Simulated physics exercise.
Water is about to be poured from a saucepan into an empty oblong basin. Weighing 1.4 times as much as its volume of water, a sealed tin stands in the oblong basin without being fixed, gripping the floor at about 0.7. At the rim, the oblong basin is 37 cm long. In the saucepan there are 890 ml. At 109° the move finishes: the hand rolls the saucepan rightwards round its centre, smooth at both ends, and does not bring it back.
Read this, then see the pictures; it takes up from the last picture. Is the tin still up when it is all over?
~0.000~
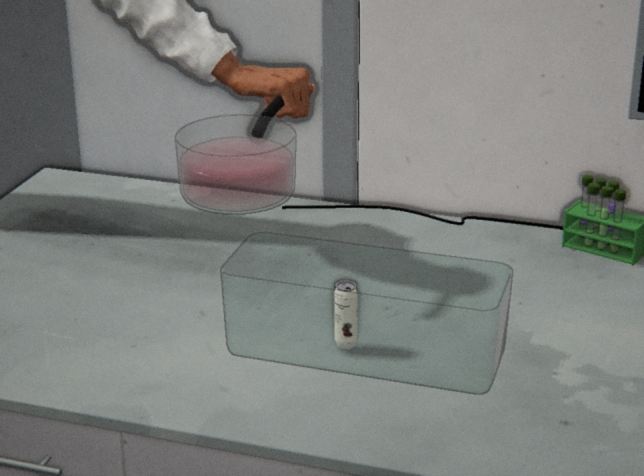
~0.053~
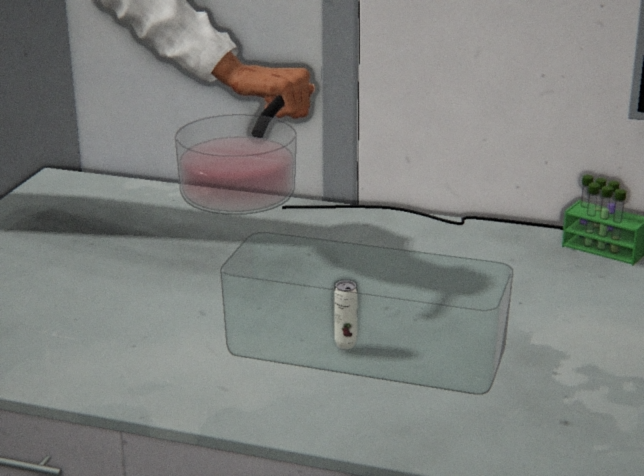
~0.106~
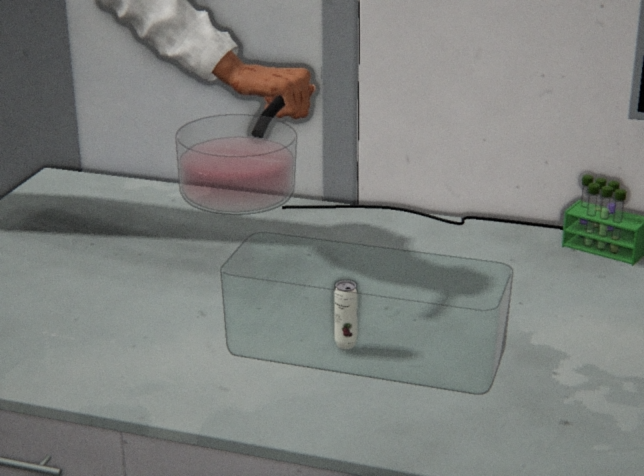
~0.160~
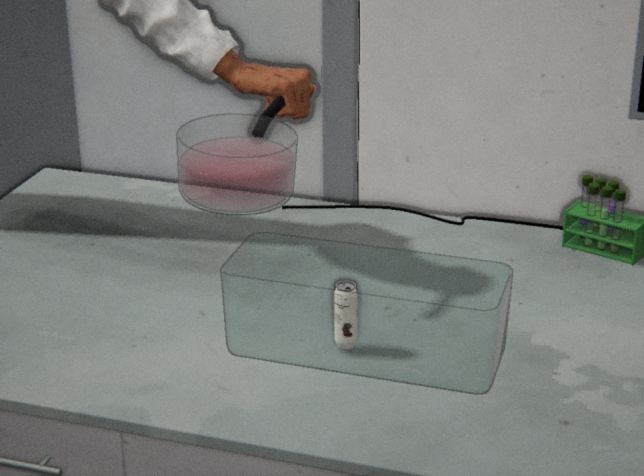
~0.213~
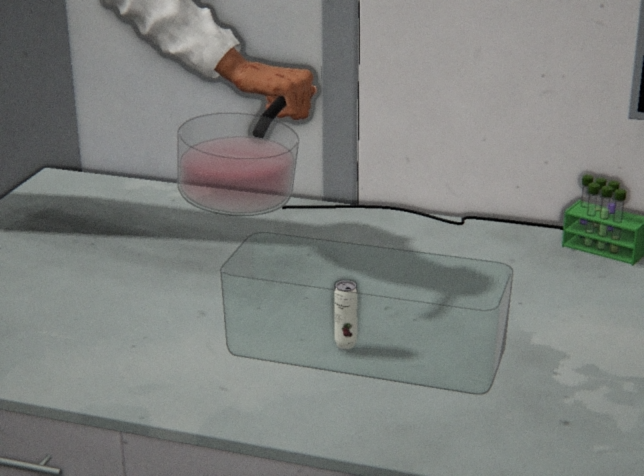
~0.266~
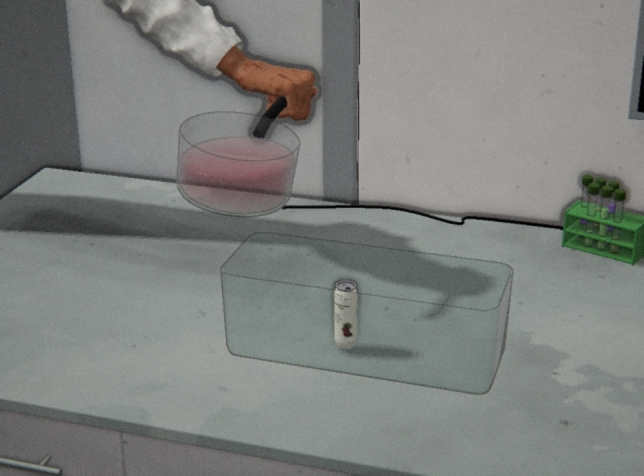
Yes, it will not come down.
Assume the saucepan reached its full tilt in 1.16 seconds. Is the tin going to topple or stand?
Then the tin does not tip.
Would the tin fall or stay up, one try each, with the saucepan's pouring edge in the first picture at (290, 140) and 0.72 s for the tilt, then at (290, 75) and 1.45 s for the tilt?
First it goes over; then it stays up.
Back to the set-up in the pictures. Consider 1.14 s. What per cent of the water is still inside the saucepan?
14 %.
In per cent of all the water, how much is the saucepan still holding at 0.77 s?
Remaining: Near 72 % of the total.
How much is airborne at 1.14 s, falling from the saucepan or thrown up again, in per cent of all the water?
Airborne share: Near 10 %.
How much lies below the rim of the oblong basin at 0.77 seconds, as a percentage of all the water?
The basin holds roughly 6 in a hundred parts at that moment.
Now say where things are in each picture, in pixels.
Tilt 0°; pouring edge (292, 142); surface from (186, 149) to (292, 160); the oblong basin's rim runs from (236, 253) to (506, 289); the tin's top is at (346, 288), in the first picture.
Tilt 0°; pouring edge (292, 143); surface from (186, 149) to (292, 161), in the second picture.
Tilt 1°; pouring edge (293, 144); surface from (186, 149) to (292, 160), in the third picture.
Tilt 3°; pouring edge (294, 146); surface from (186, 149) to (292, 161), in the fourth picture.
Tilt 6°; pouring edge (295, 148); surface from (187, 148) to (293, 162), in the fifth picture.
Tilt 9°; pouring edge (296, 152); surface from (187, 148) to (293, 162), in the sixth picture.
Then, 0.77 s in, the tilt is 60° and 72 per cent is still to pour; the tin stands where it began.
Then, 1.14 s in, the tilt is 97° and 15 per cent is still to pour; the tin stands where it began.
Then, 1.53 s in, the tilt is 109° and 0 per cent is still to pour; the tin stands where it began.
Then, 1.95 s in, the tilt is 109° and 0 per cent is still to pour; the tin stands where it began.
Finally, the tin stands where it began.
